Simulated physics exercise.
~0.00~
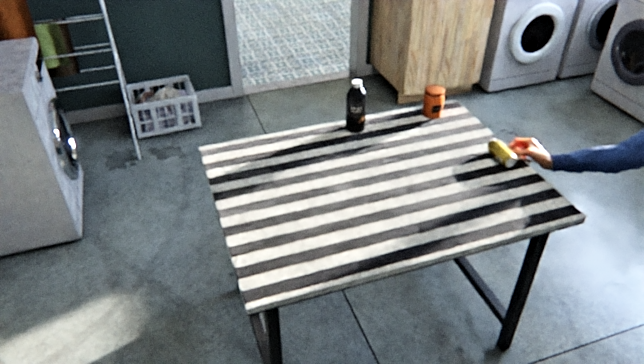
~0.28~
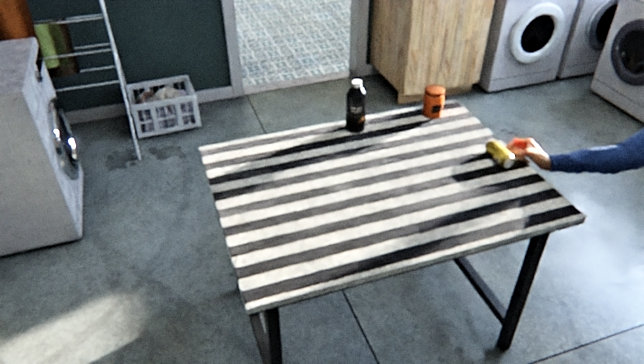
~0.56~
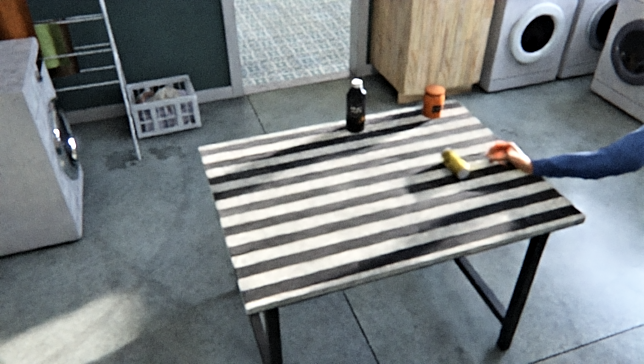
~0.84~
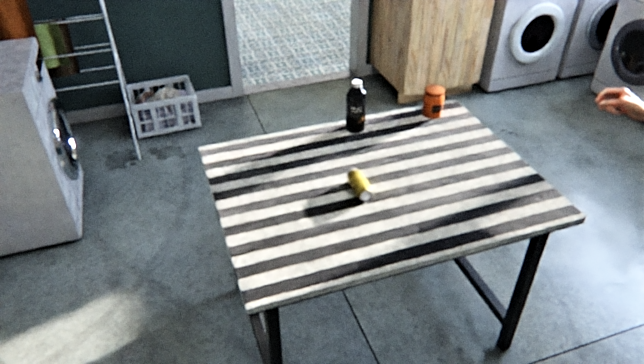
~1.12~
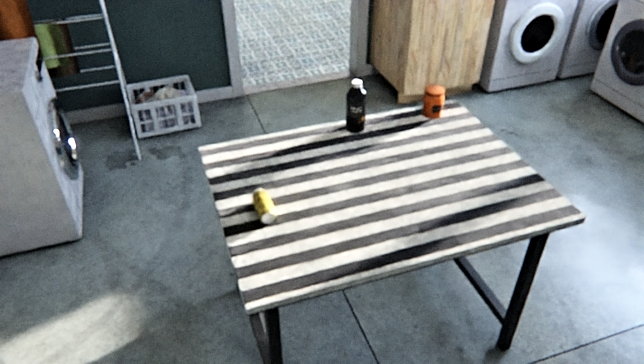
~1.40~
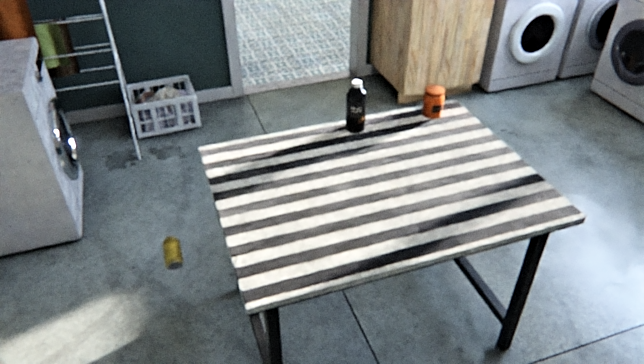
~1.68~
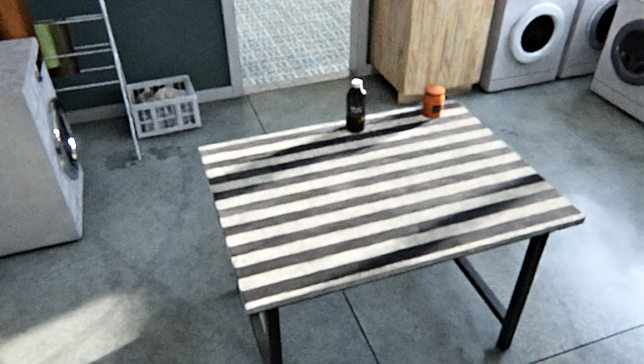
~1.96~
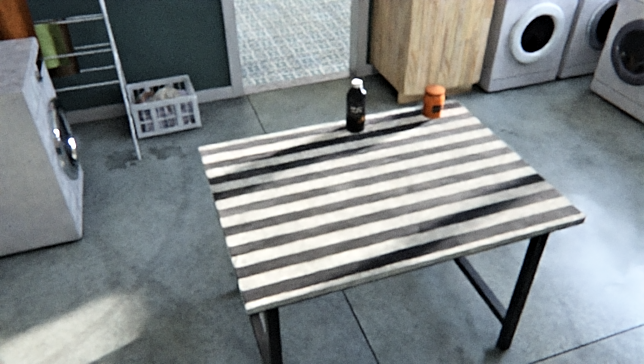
We see a hand push a yellow can lying on its side across a striped table, then let go and withdraw as it travels left. The can goes over the left edge and drops out of view, while a black bottle and an orange jar remain standing on the table.
